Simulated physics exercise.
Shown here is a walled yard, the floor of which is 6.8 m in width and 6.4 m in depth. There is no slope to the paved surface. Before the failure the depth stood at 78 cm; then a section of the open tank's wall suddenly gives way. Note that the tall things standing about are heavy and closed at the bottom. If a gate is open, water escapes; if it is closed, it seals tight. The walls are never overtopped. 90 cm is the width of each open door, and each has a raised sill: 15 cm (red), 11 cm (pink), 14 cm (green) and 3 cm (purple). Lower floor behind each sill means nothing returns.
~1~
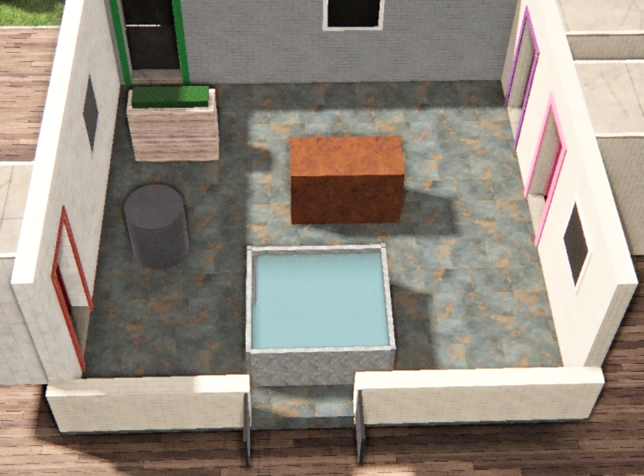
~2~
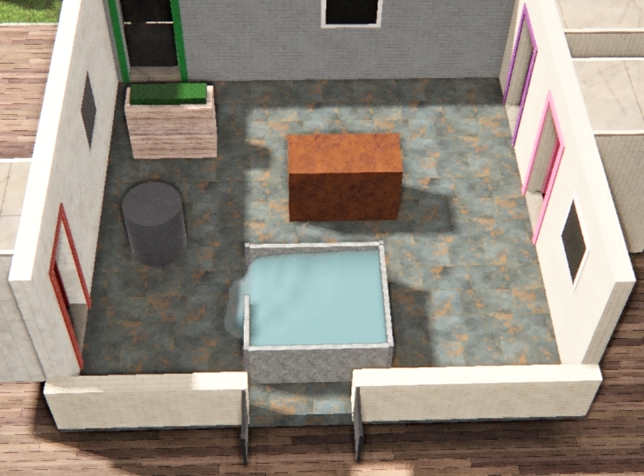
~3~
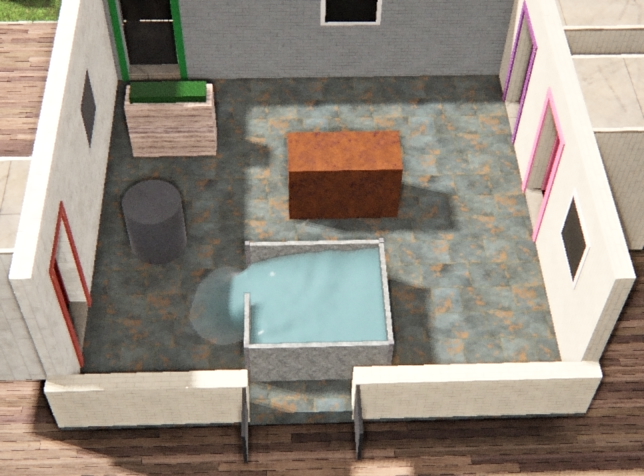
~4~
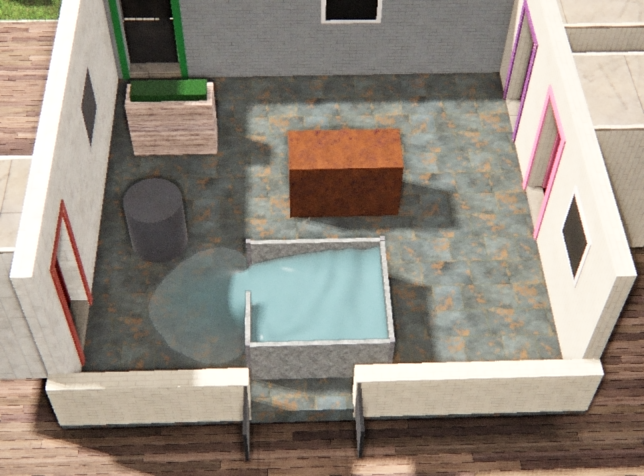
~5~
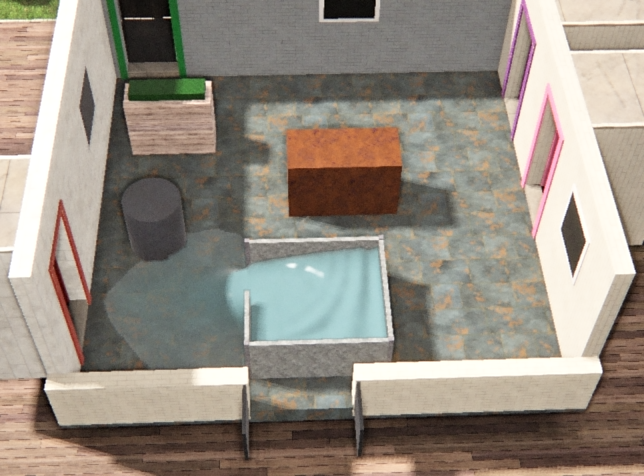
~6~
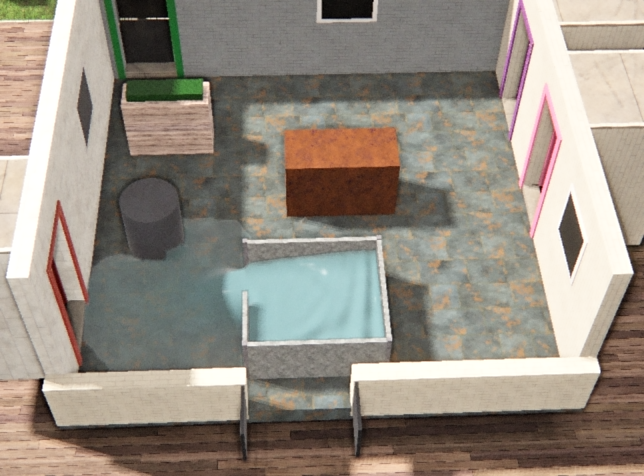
Water pours from the left side of an open tank and spreads across the yard floor.
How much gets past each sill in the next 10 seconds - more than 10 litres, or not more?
At the red door, more than 10 litres. At the pink door, not more. At the green door, not more. At the purple door, more than 10 litres.
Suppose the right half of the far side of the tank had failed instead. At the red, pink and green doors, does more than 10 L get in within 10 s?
Then red does not exceed it, pink exceeds it, green does not exceed it.
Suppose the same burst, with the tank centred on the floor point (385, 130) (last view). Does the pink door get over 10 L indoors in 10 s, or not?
In that case pink comes out short of the limit.
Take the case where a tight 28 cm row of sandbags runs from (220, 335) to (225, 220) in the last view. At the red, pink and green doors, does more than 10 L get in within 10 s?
Then, at the red door it's exceeded, at the pink door it's not exceeded, at the green door it's not exceeded.
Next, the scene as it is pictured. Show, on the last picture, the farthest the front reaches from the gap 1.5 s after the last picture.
About pixel (112, 103).
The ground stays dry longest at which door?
It would be the pink one.
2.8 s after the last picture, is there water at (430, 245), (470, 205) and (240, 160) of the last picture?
First spot not yet wet, second not yet wet, third submerged.
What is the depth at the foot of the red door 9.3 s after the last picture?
Close to 7.5 cm of depth.
Then, 0.7 s after the last picture water covers 20 % of the floor and is deepest (44 cm) near (90, 282); red door 32 cm at the sill, 43 L in, pink door not reached, green door not reached, purple door not reached.
Then, 1.5 s after the last picture water covers 25 % of the floor and is deepest (40 cm) near (76, 401); red door 31 cm at the sill, 121 L in, pink door not reached, green door not reached, purple door not reached.
Then, 2.8 s after the last picture water covers 40 % of the floor and is deepest (26 cm) near (91, 272); red door 23 cm at the sill, 179 L in, pink door not reached, green door 11 cm at the sill, 0 L in, purple door not reached.
Then, 5.3 s after the last picture water covers 65 % of the floor and is deepest (20 cm) near (222, 396); red door 14 cm at the sill, 203 L in, pink door not reached, green door 11 cm at the sill, 1 L in, purple door not reached.
Then, 9.3 s after the last picture water covers 80 % of the floor and is deepest (12 cm) near (235, 373); red door 8 cm at the sill, 204 L in, pink door 4 cm at the sill, 0 L in, green door 8 cm at the sill, 1 L in, purple door 9 cm at the sill, 37 L in.
